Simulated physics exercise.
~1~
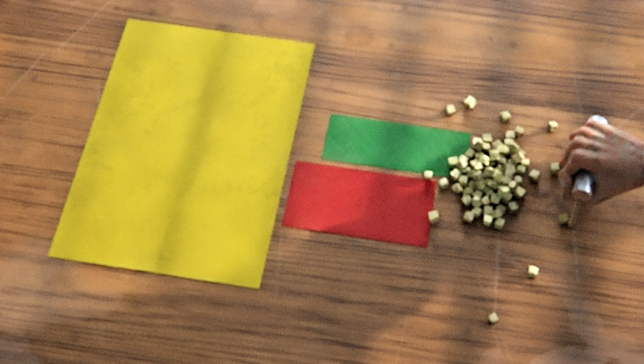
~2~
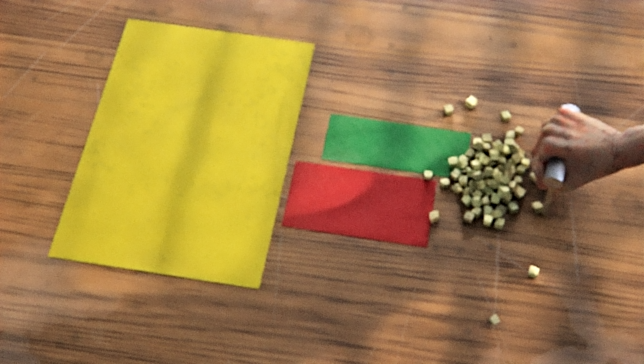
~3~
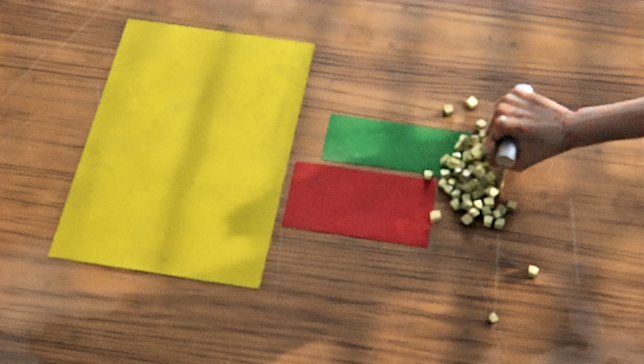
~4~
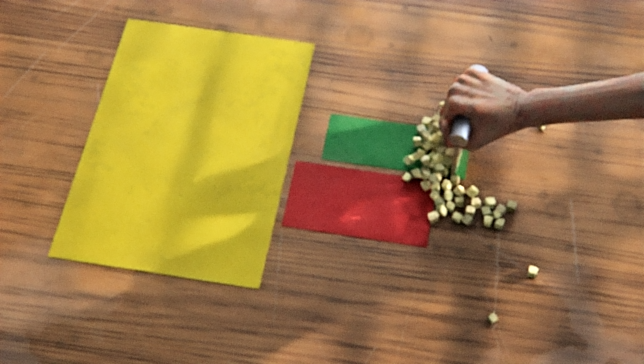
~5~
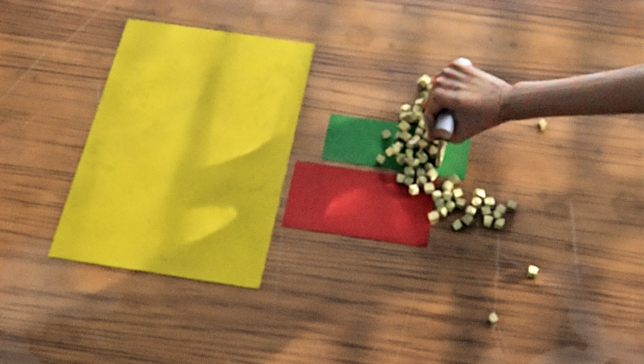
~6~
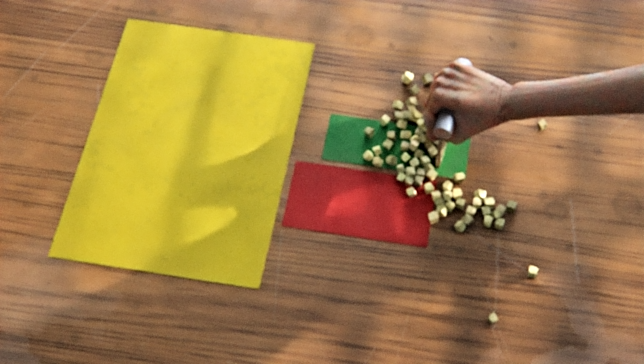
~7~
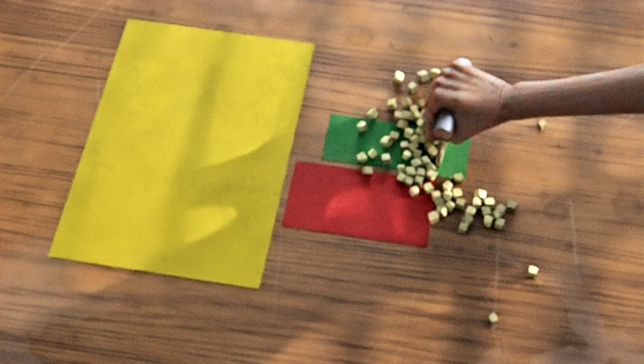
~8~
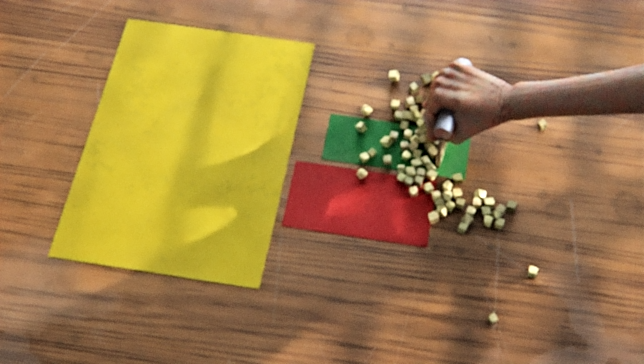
In this clip, a hand holding a scraper pushes a pile of small pale cubes leftward across a wooden surface toward green, red and yellow mats, then stops, leaving the cubes scattered over the green mat, the red mat's edge and the bare wood, with the yellow mat clear.
